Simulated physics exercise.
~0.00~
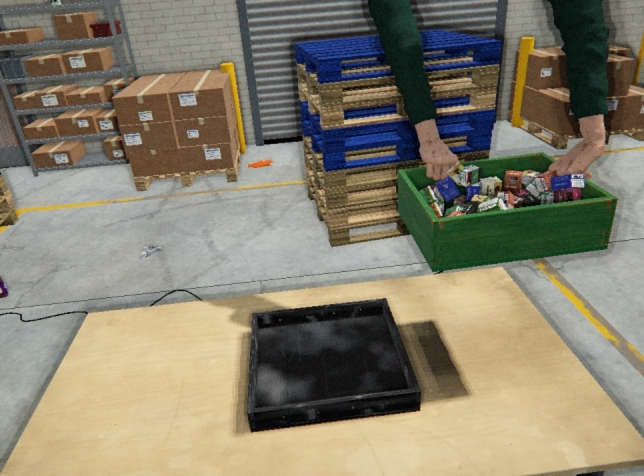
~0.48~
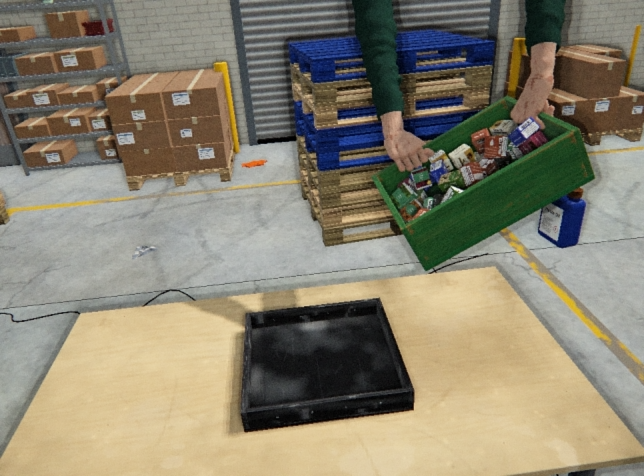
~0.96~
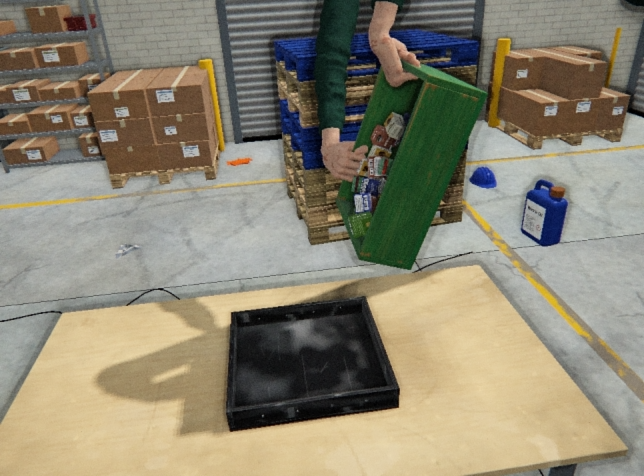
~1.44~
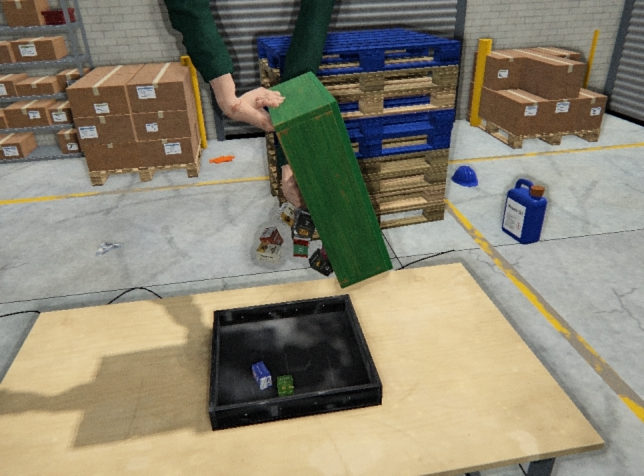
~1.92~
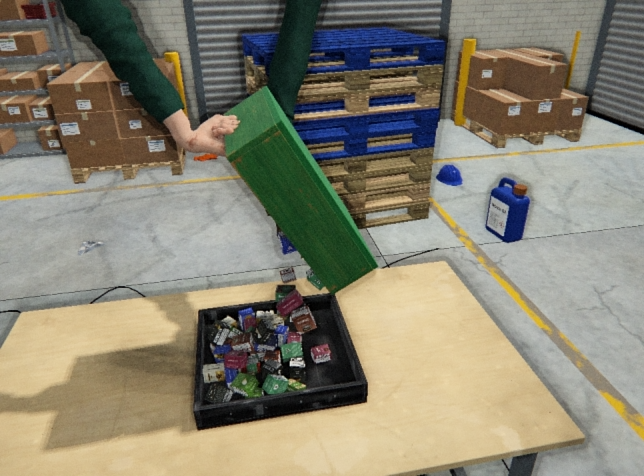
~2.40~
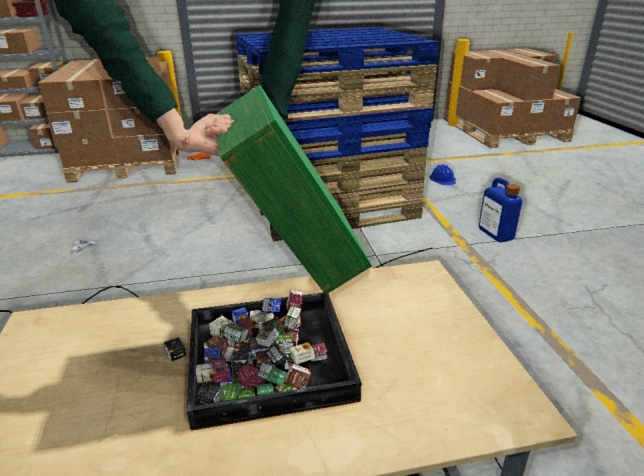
A green tote full of small cartons was lifted by a pair of hands and tipped steeply over a black tub on a wooden table, spilling the cartons into a colorful heap inside, while a dark one landed on the tabletop to the left.
